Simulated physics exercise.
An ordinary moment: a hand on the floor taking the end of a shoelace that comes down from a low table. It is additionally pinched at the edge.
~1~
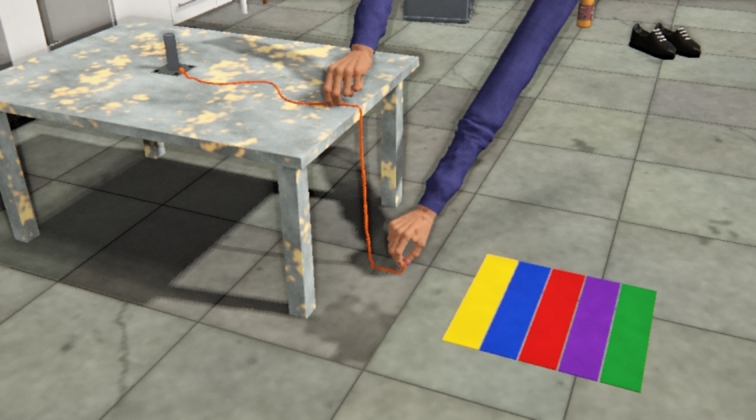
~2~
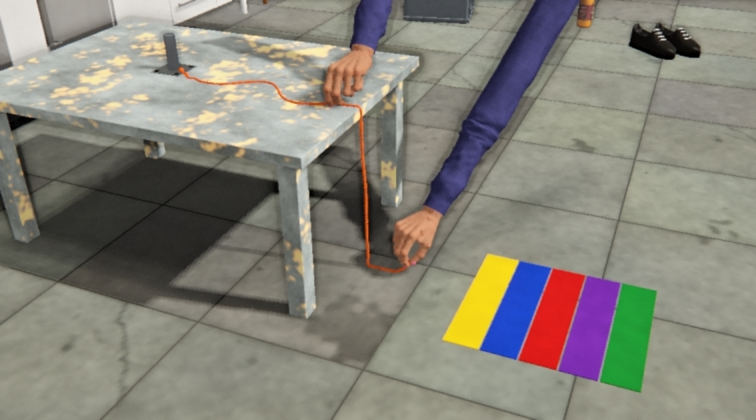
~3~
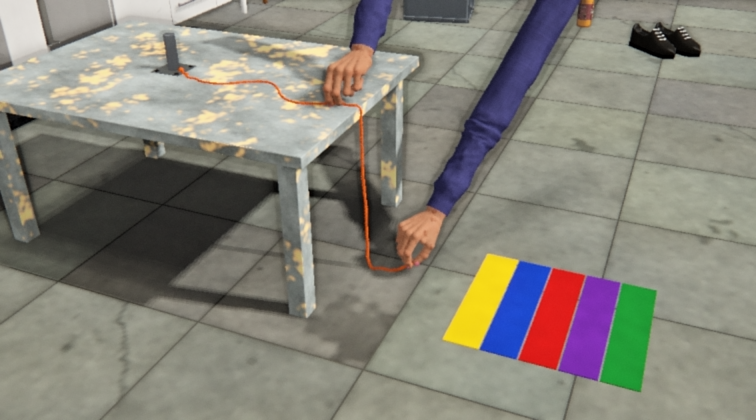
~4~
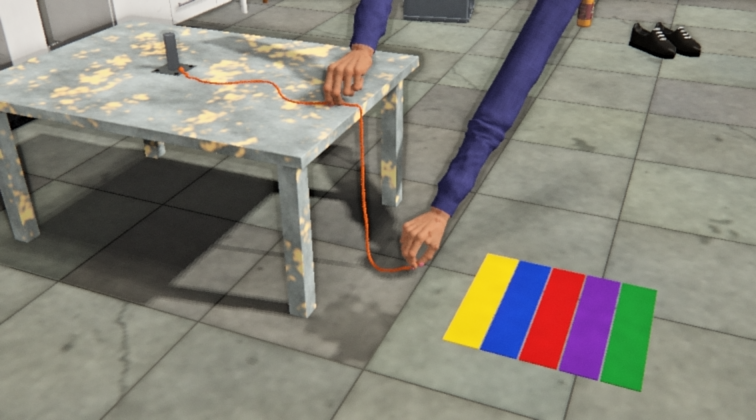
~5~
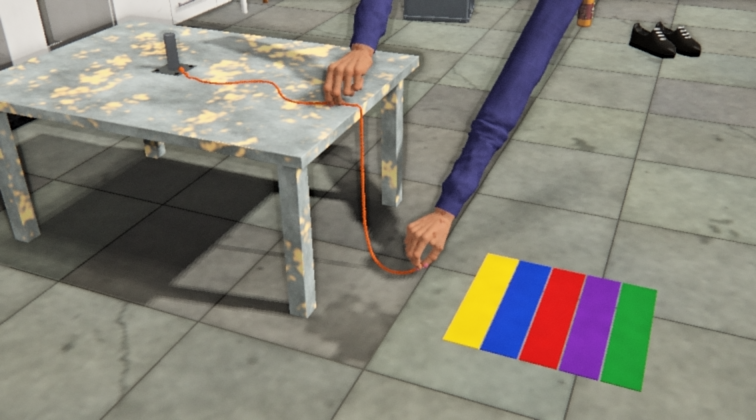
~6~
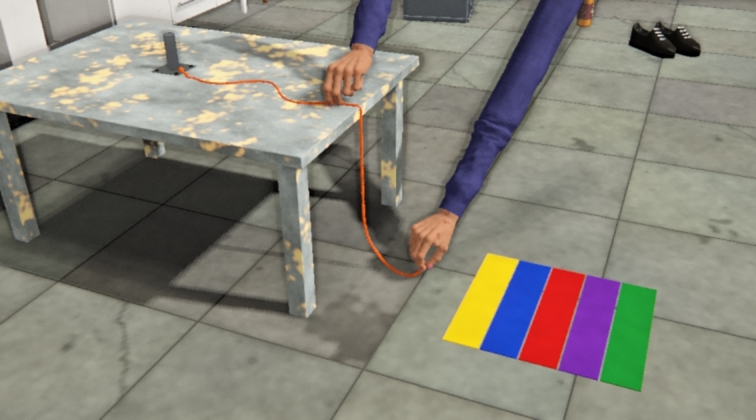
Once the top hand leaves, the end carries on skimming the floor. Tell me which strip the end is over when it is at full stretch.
It is over the red strip.
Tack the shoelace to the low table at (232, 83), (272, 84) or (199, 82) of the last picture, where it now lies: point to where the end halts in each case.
Roughly (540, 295), (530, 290) and (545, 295).
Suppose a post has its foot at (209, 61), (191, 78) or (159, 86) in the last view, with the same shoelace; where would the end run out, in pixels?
Around (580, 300), (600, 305) and (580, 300).
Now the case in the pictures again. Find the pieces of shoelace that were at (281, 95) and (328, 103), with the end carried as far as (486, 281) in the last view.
(310, 94) for the first, (359, 108) for the second.
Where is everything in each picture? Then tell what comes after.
The first picture shows end (403, 262); yellow (469, 327); blue (505, 336); red (543, 346); purple (583, 356); green (624, 367).
The second picture shows end (409, 263); shoelace through (194, 79) (257, 82) (294, 102) (361, 116) (366, 188) (368, 250).
The third picture shows end (412, 264).
The fourth picture shows end (417, 265); shoelace through (195, 78) (257, 82) (294, 102) (361, 116) (363, 187) (367, 249).
The fifth picture shows end (421, 266).
The sixth picture shows end (425, 267); shoelace through (194, 78) (257, 81) (294, 102) (361, 115) (362, 187) (374, 248).
A little later, end near (486, 281); over yellow.
Next, end near (529, 290); over blue.
When it is tight, end near (555, 296); over red. It gets as far as the red strip.
